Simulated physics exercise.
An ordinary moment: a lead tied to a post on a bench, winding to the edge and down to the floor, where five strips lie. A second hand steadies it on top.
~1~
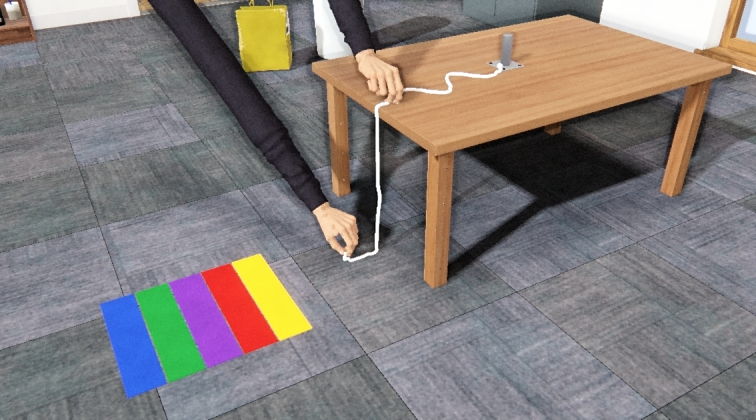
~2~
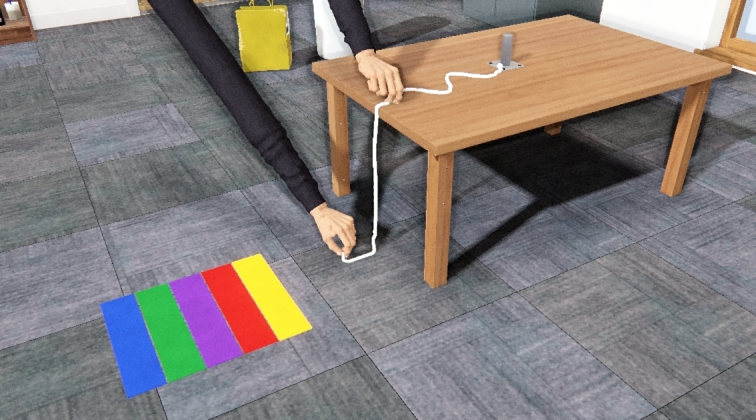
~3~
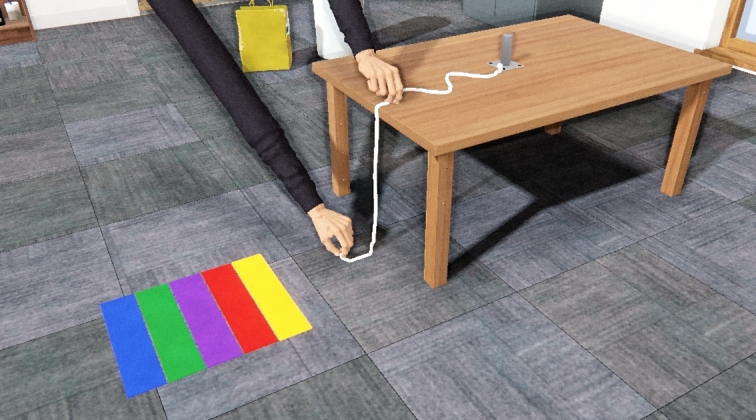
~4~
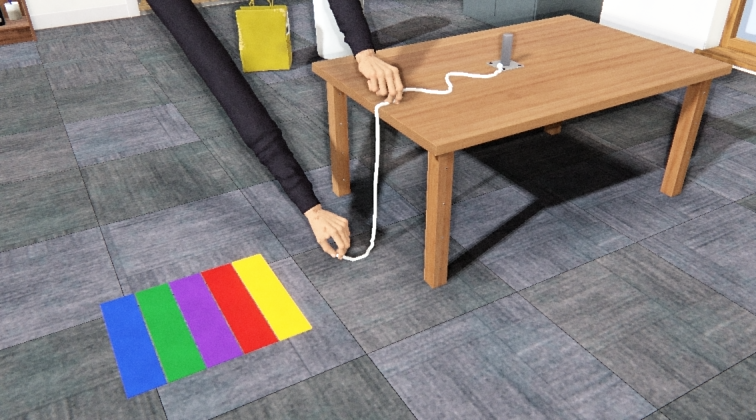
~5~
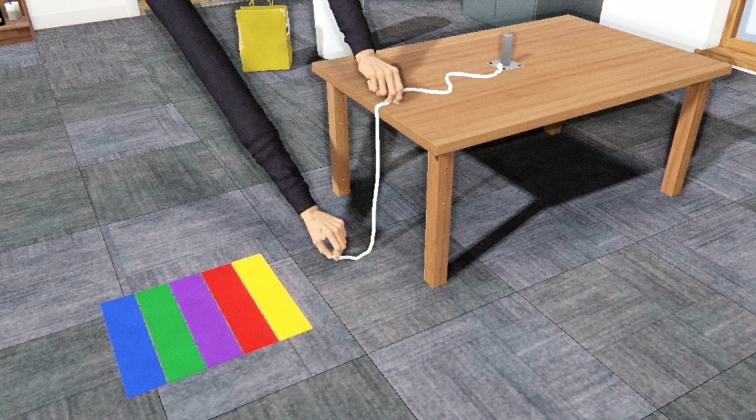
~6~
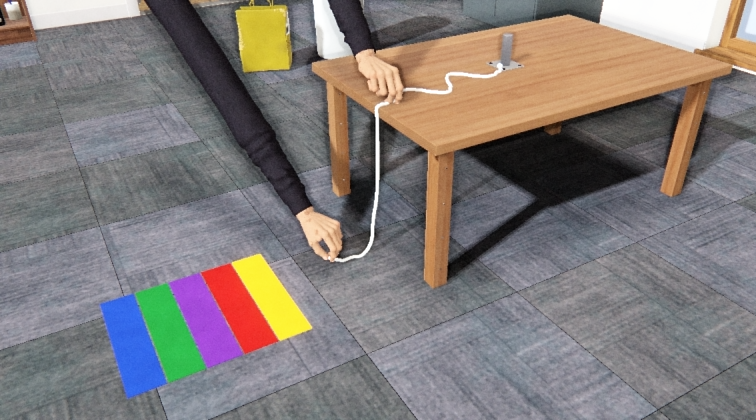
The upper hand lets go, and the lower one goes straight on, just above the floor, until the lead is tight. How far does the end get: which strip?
The end stops over the green strip.
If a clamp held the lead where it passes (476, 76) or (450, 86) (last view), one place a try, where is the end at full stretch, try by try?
In that order: (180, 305) and (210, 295).
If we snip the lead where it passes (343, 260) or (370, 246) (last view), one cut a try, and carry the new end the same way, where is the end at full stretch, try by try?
Near (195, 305) and (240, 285).
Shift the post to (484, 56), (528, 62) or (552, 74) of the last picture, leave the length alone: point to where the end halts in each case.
About (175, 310), (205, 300) and (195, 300).
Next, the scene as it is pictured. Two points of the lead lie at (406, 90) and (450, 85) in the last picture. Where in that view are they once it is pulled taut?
About (369, 112), and the other about (418, 90).
Early on, end near (235, 289); over red.
Midway, end near (191, 304); over purple.
At the end of the slack, end near (165, 313); over green. It gets as far as the green strip.
